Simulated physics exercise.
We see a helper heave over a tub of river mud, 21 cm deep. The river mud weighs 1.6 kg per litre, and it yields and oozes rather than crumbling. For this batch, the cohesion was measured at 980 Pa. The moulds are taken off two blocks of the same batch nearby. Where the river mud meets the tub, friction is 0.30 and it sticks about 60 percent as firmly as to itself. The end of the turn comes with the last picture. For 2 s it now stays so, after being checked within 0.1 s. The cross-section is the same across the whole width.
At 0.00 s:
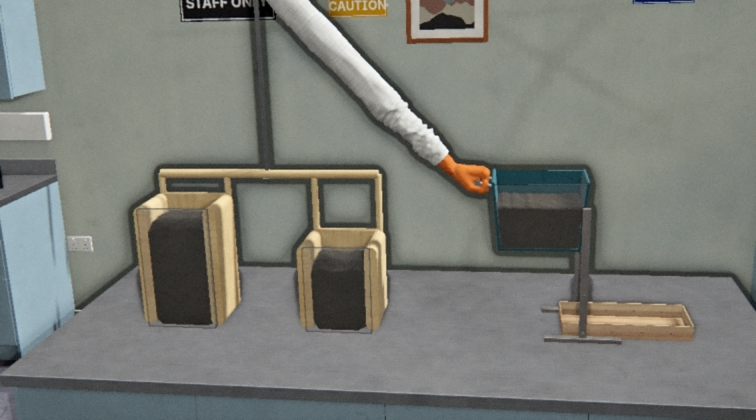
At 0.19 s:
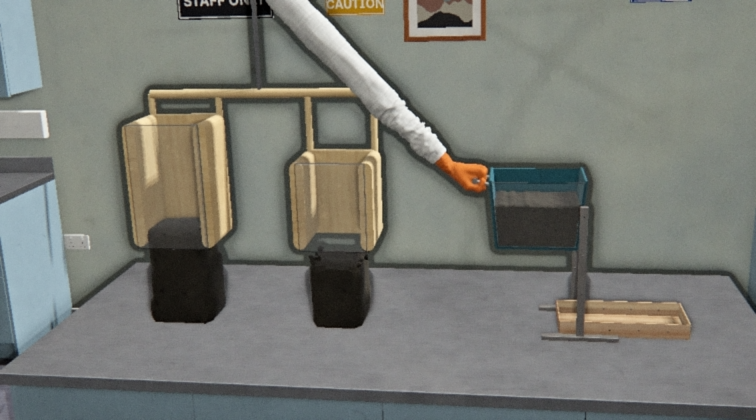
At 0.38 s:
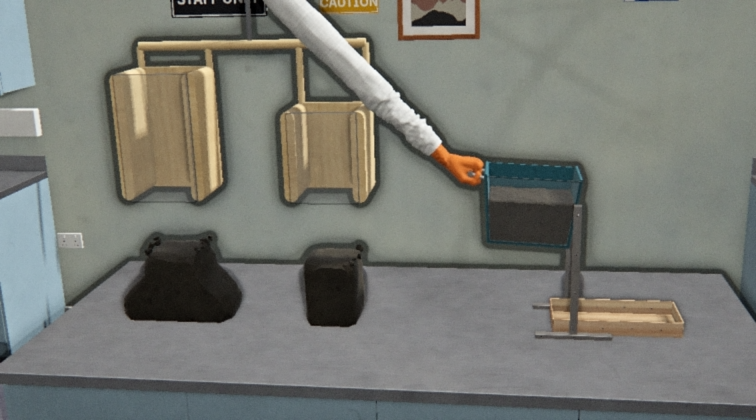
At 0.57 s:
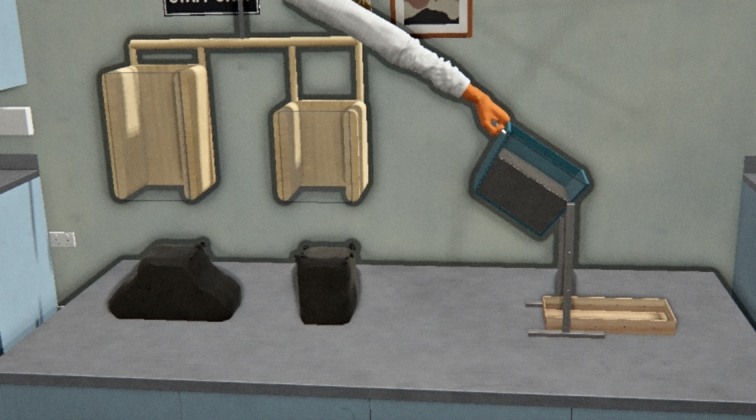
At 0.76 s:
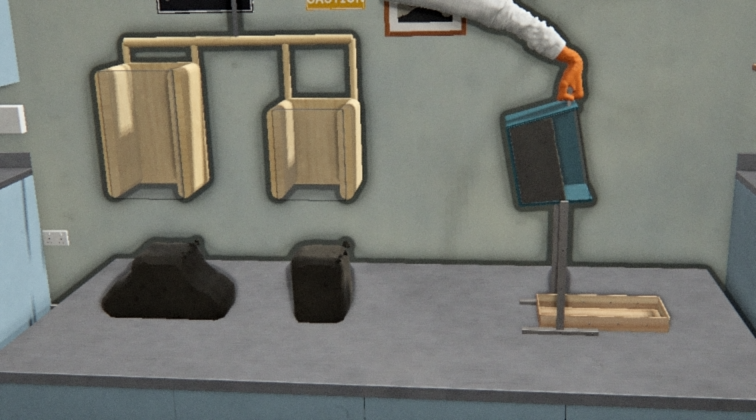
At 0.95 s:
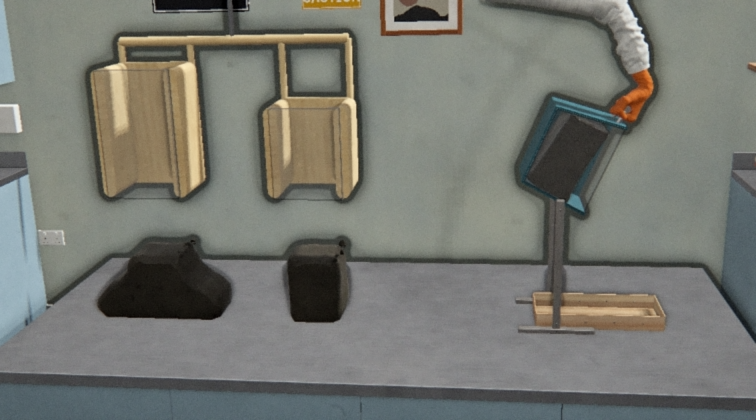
In the video, two wooden moulds lift off dark mud blocks on a bench, the left block slumping wider while the smaller keeps its shape; then an orange-gloved hand turns a blue tub of mud clockwise on its stand.
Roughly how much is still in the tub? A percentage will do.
I would say about 0 percent.
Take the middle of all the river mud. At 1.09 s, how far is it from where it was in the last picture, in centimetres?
Looks like around 12 cm to me.
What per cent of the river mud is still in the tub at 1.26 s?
I'd say close to 0 %.
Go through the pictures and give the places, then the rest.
The first frame shows handle-side rim at (495, 184), tilt 0 degrees; highest point of the river mud at (581, 208); test blocks 36 cm, 24 cm high (left to right).
The second frame shows handle-side rim at (492, 182), tilt 0 degrees; highest point of the river mud at (579, 207); test blocks 34 cm, 23 cm high (left to right).
The third frame shows handle-side rim at (487, 176), tilt 3 degrees; highest point of the river mud at (493, 201); test blocks 25 cm, 23 cm high (left to right).
The fourth frame shows handle-side rim at (511, 133), tilt 34 degrees; highest point of the river mud at (501, 158); test blocks 22 cm, 23 cm high (left to right).
The fifth frame shows handle-side rim at (578, 110), tilt 80 degrees; highest point of the river mud at (552, 120); test blocks 22 cm, 23 cm high (left to right).
The sixth frame shows handle-side rim at (625, 130), tilt 113 degrees; highest point of the river mud at (571, 116); test blocks 22 cm, 23 cm high (left to right).
By 1.09 s, the tub is at 113 degrees and holds 62 %.
By 1.26 s, the tub is at 113 degrees and holds 0 %.
By 1.43 s, the tub is at 113 degrees and holds 0 %.
By 1.60 s, the tub is at 113 degrees and holds 0 %.
By 2.95 s, at the end, the tub is at 113 degrees and holds 0 %.
